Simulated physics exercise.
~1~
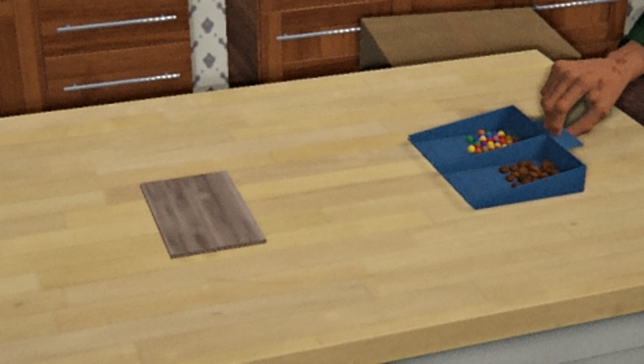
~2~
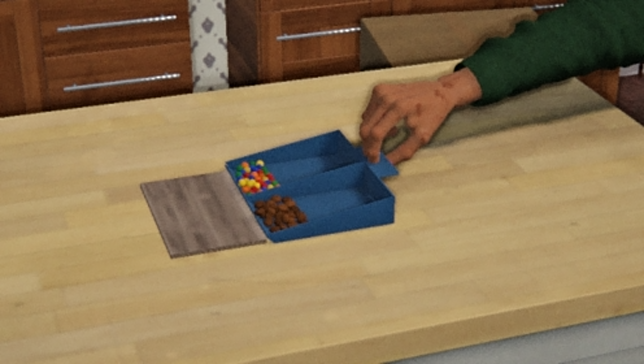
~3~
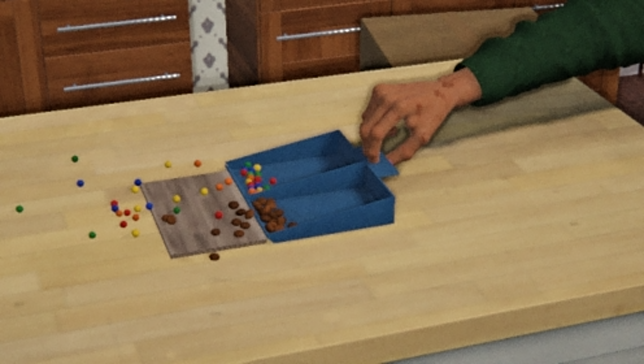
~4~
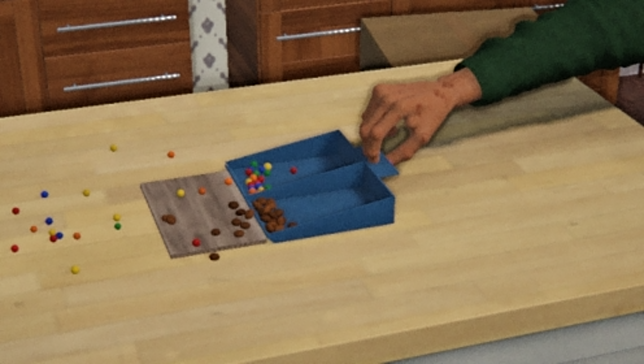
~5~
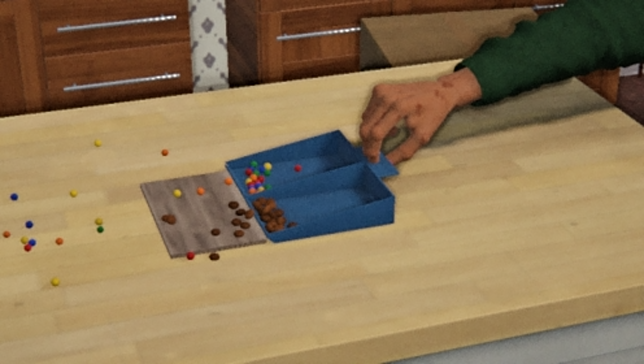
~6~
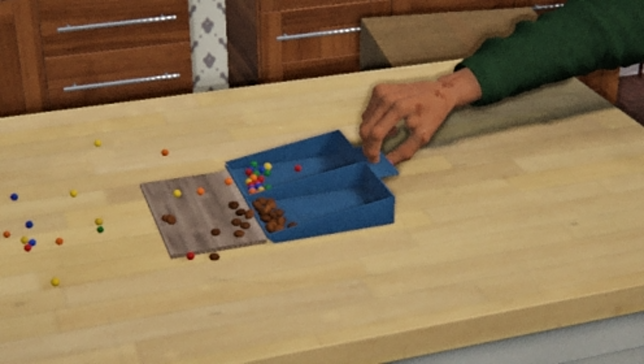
On a wooden counter, a hand slides a blue tray left against a flat board, spilling candies.
